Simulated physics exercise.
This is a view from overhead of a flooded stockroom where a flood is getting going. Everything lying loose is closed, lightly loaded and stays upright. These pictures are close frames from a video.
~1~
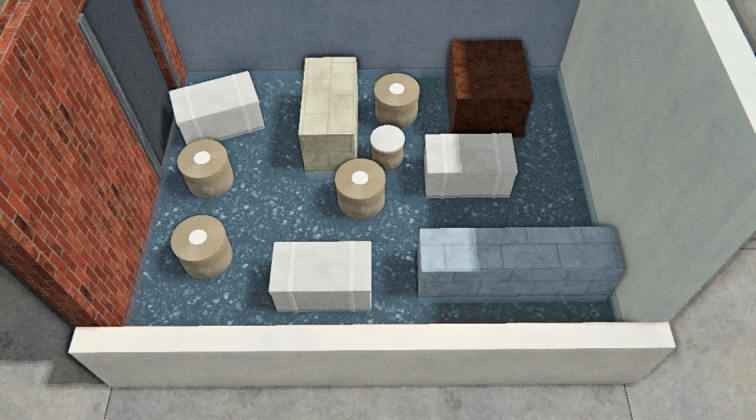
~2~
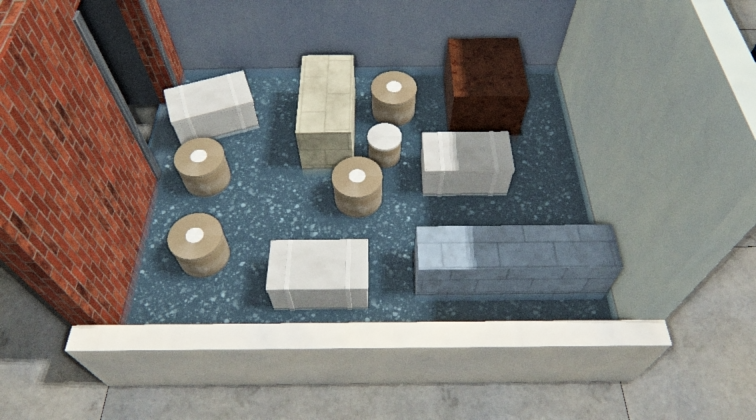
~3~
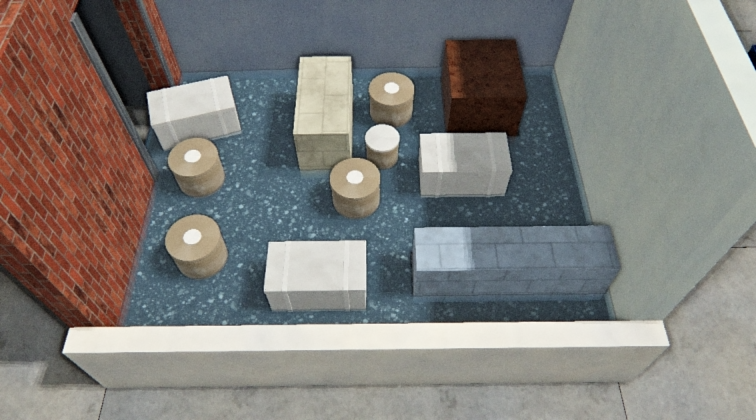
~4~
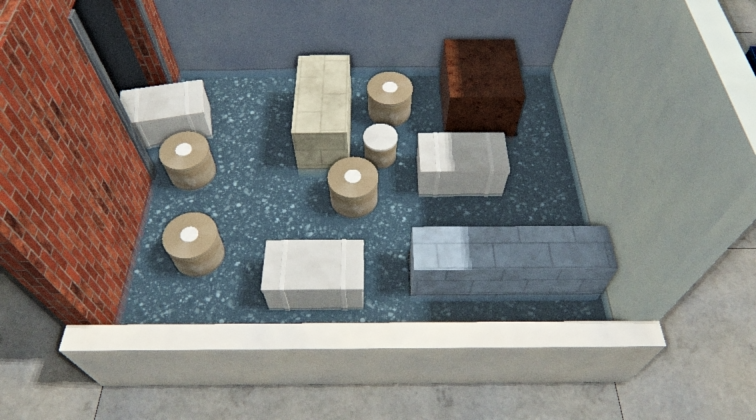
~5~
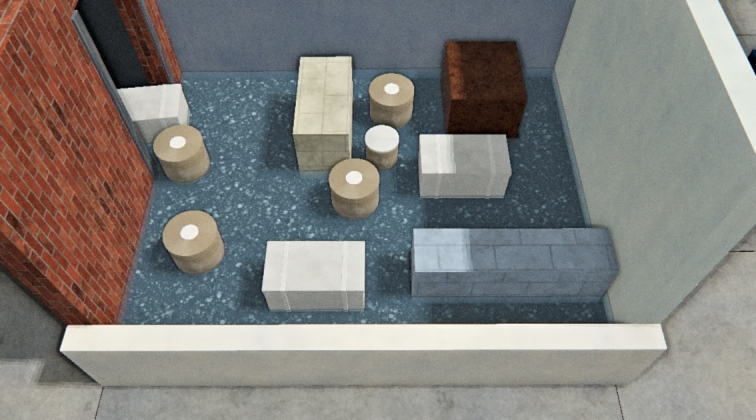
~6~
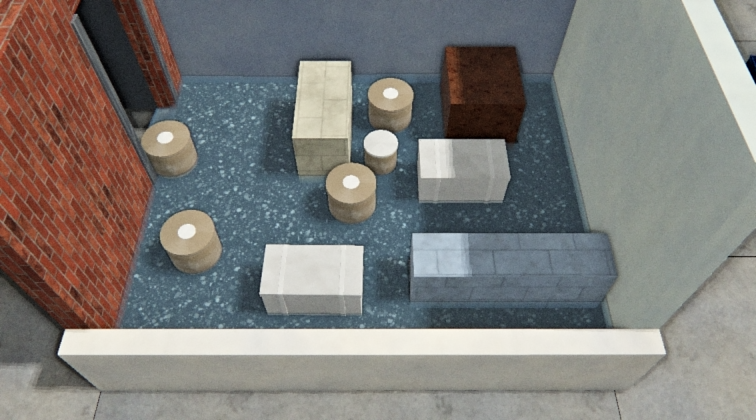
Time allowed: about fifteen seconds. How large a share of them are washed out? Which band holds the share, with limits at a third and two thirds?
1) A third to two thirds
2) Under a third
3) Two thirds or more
1, A third to two thirds.
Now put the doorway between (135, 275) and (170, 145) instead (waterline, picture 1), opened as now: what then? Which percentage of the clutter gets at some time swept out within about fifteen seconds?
My guess is close to 90 percent.
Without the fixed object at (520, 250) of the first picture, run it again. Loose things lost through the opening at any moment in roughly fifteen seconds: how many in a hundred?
Close to 50 percent of them.
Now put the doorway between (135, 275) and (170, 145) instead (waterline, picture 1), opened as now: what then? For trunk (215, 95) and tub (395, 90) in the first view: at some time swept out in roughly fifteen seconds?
As it turns out, the first one is gone through and the second one is not lost too.
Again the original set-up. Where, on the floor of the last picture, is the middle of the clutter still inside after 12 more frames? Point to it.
Mean position: About (298, 178).
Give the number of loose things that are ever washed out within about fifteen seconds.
I count 4.
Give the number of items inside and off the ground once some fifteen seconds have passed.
Exactly 4 of them.
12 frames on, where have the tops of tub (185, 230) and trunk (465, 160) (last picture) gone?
First top about at (133, 130); second top about at (430, 165).
A moment on, 2 of 8 are out; 6 afloat.
Next, 2 of 8 are out; 6 afloat.
Later, 4 of 8 are out; 4 afloat.
In the end, 4 of 8 are out; 4 afloat.
